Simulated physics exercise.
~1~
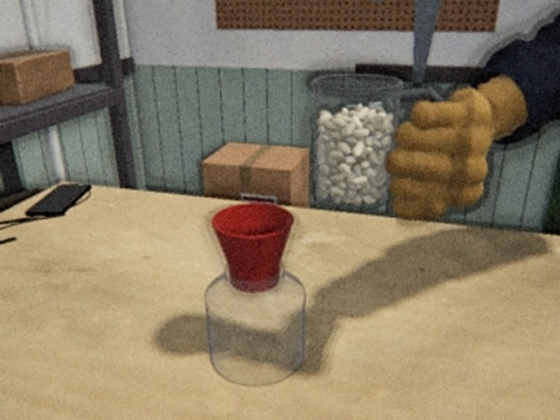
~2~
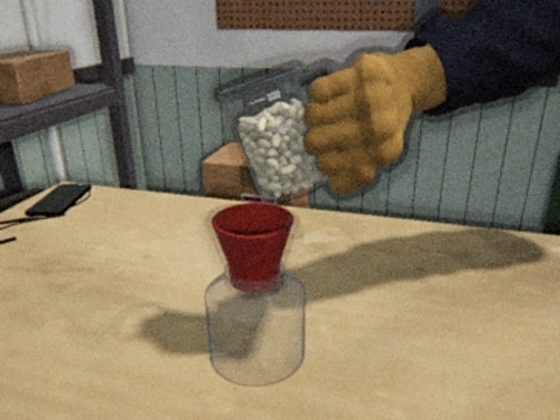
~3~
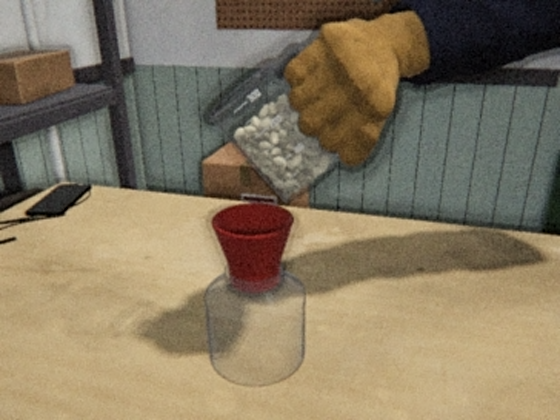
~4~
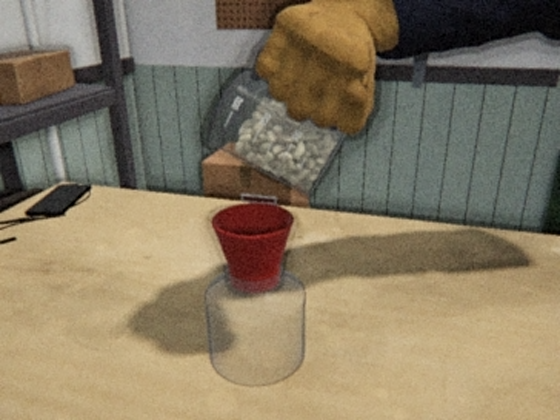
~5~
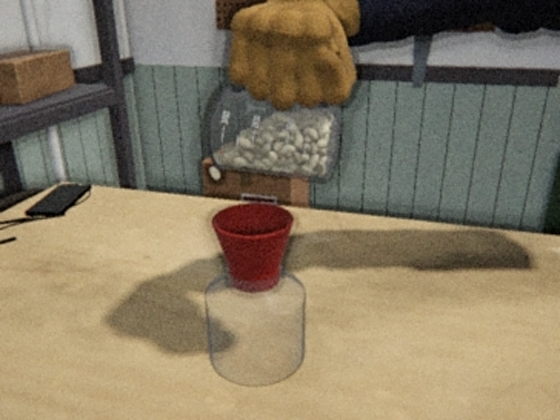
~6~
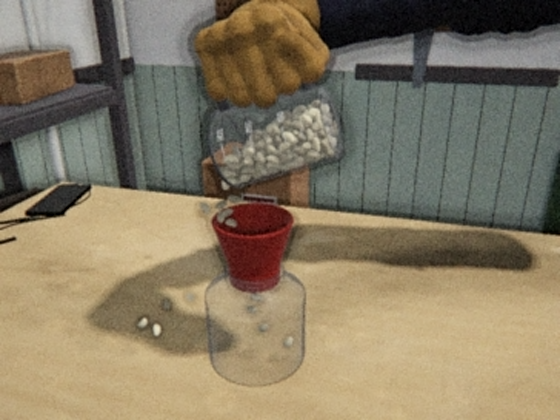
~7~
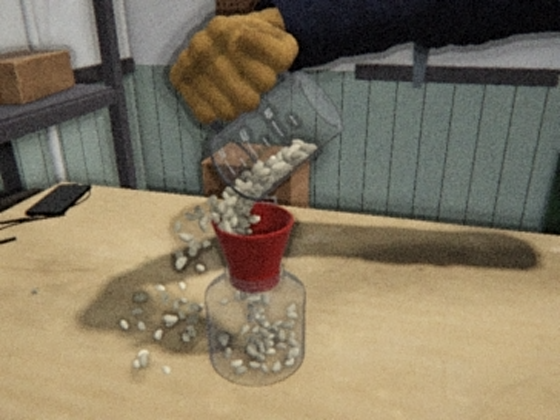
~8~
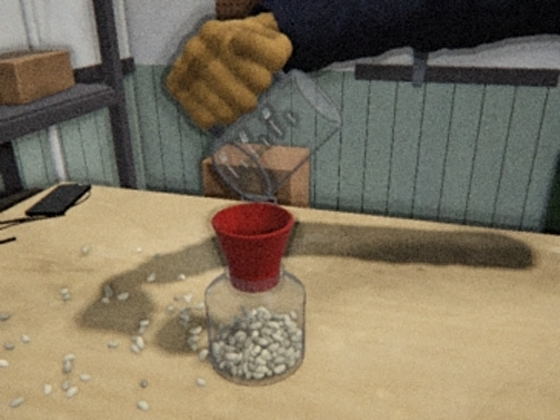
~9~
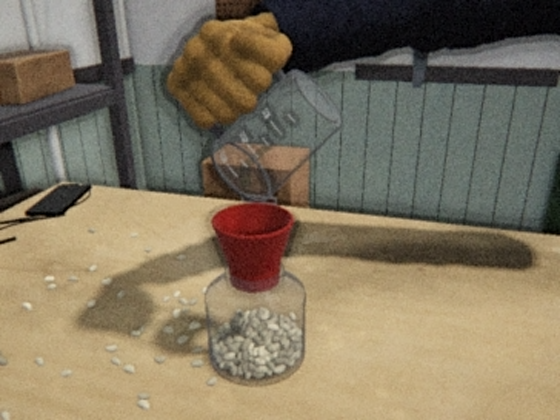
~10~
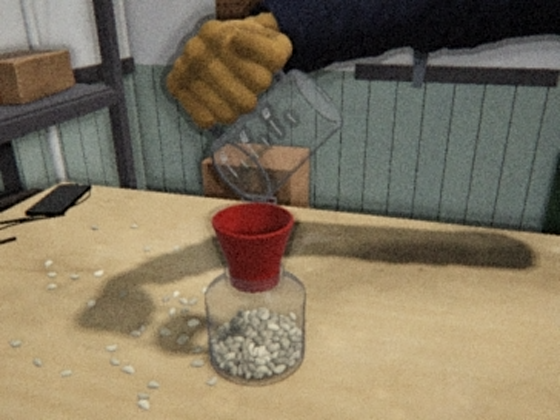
On a wooden tabletop, a gloved hand moves a clear cup of white beans left over a red funnel in a clear jar and tips it until the beans pour out; most end up in the jar, while some lie scattered across the table and the cup is left empty.
